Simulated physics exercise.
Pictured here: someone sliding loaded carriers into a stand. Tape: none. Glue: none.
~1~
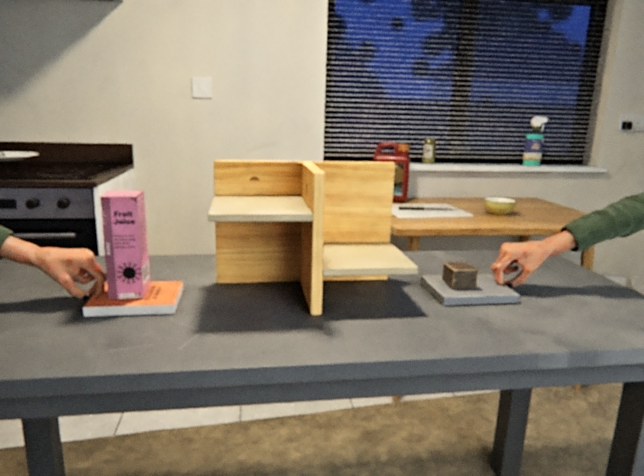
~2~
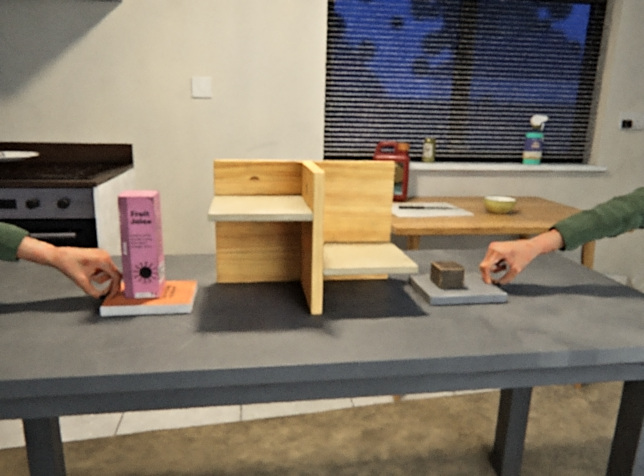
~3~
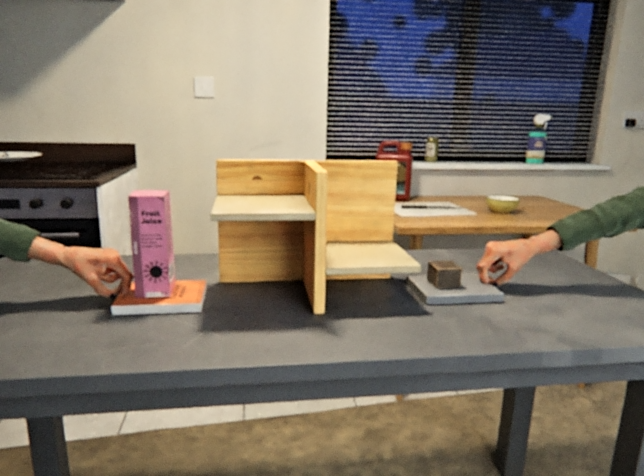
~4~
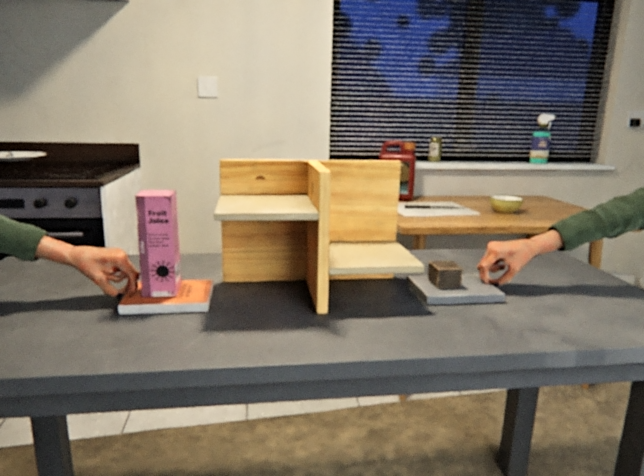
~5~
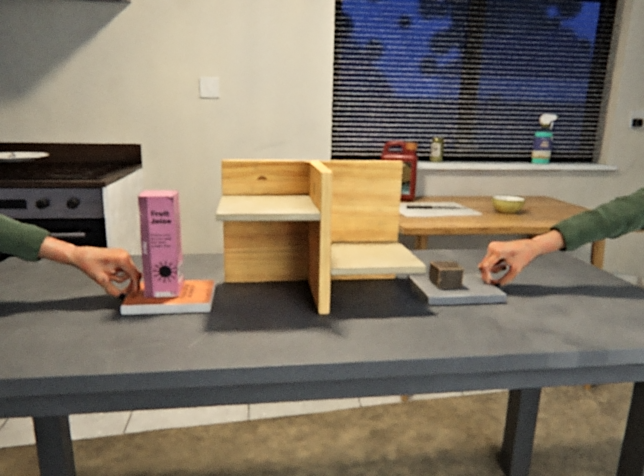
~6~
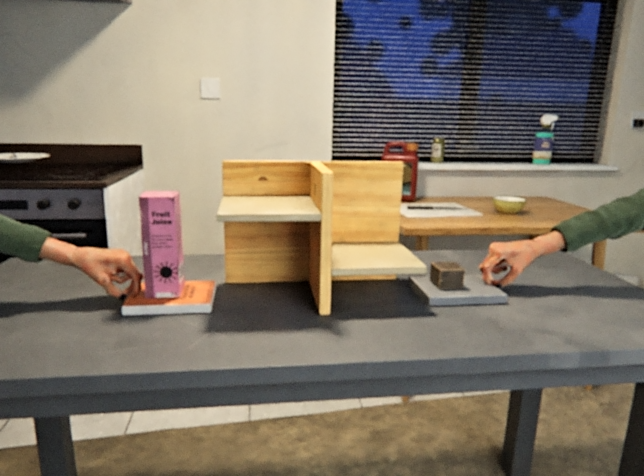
Pink juice carton on an orange book and dark block on a grey tray being slid inward by hands beside a wooden stand.
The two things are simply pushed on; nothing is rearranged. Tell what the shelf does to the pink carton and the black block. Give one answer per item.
Going through them: The pink carton is hit and moved, the black block is not touched.
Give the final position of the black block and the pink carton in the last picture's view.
The first finishes at (364, 277), while the second finishes at (180, 281).
Then, 1.22 s past the last view, pink carton leaning 10° off how it started near (209, 242); black block riding along near (405, 276).
Then, 1.76 s past the last view, pink carton leaning 51° off how it started near (203, 249); black block riding along near (381, 277).
Finally, the pink carton strikes the shelf, near (180, 280); the black block clears the shelf, near (364, 277).
